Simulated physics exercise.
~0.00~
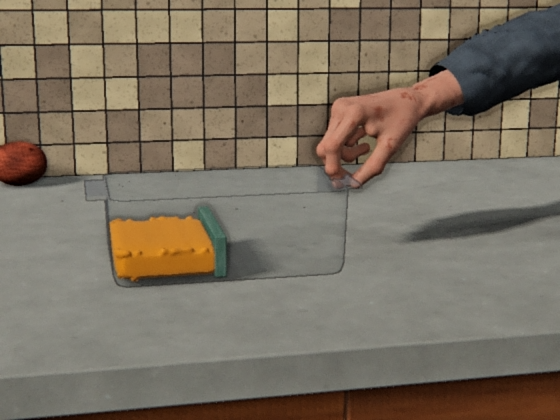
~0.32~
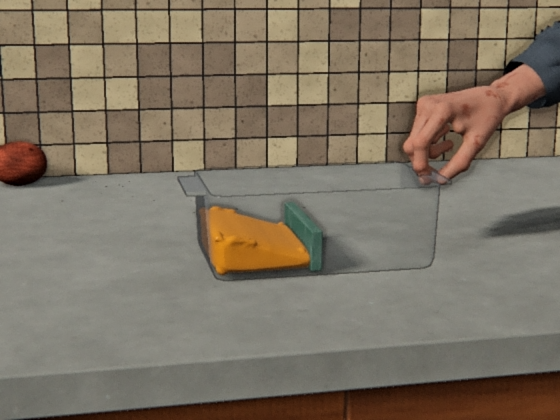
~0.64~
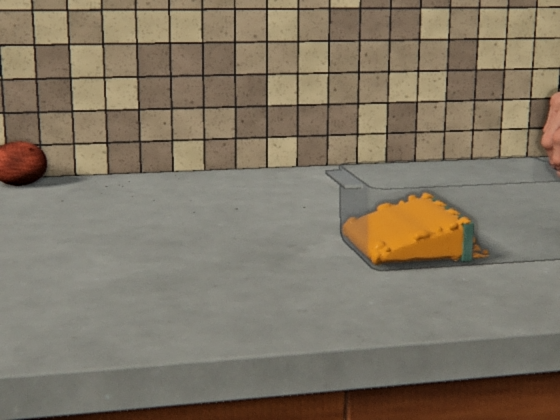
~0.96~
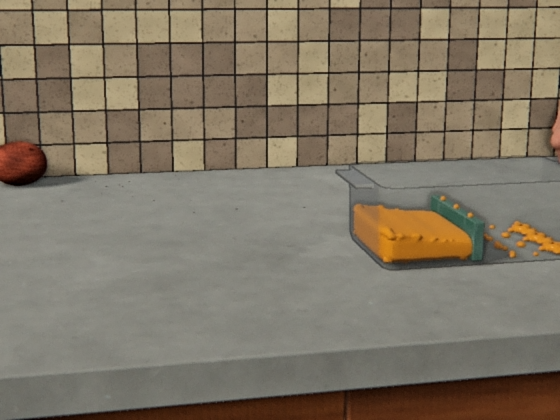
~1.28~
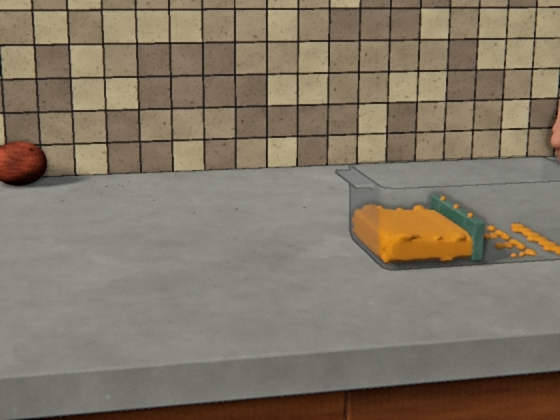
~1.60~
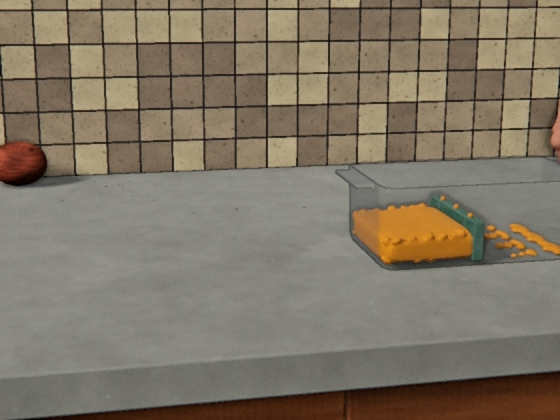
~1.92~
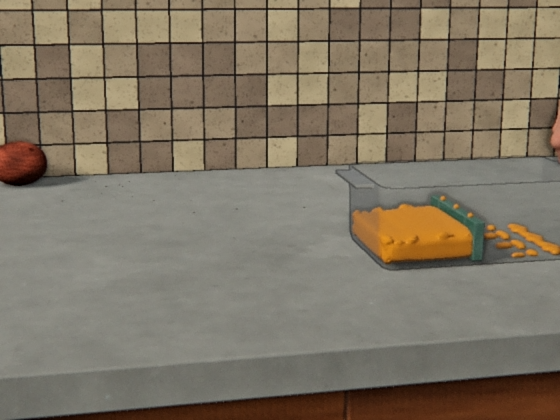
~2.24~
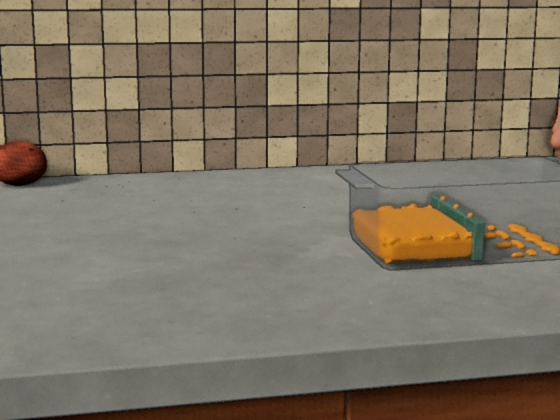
On a grey kitchen countertop before a tiled wall, a hand grips the right end of a clear oblong tub, with orange juice held left of a green divider and a reddish round object off to the left. The hand pulls the tub to the right, and the juice piles up against the tub's left end. As the tub nears the right edge of view, the juice surges back and a little spills past the divider. The tub stops, and the juice ripples and levels out. Most stays left of the divider, with small orange patches lying on the right.
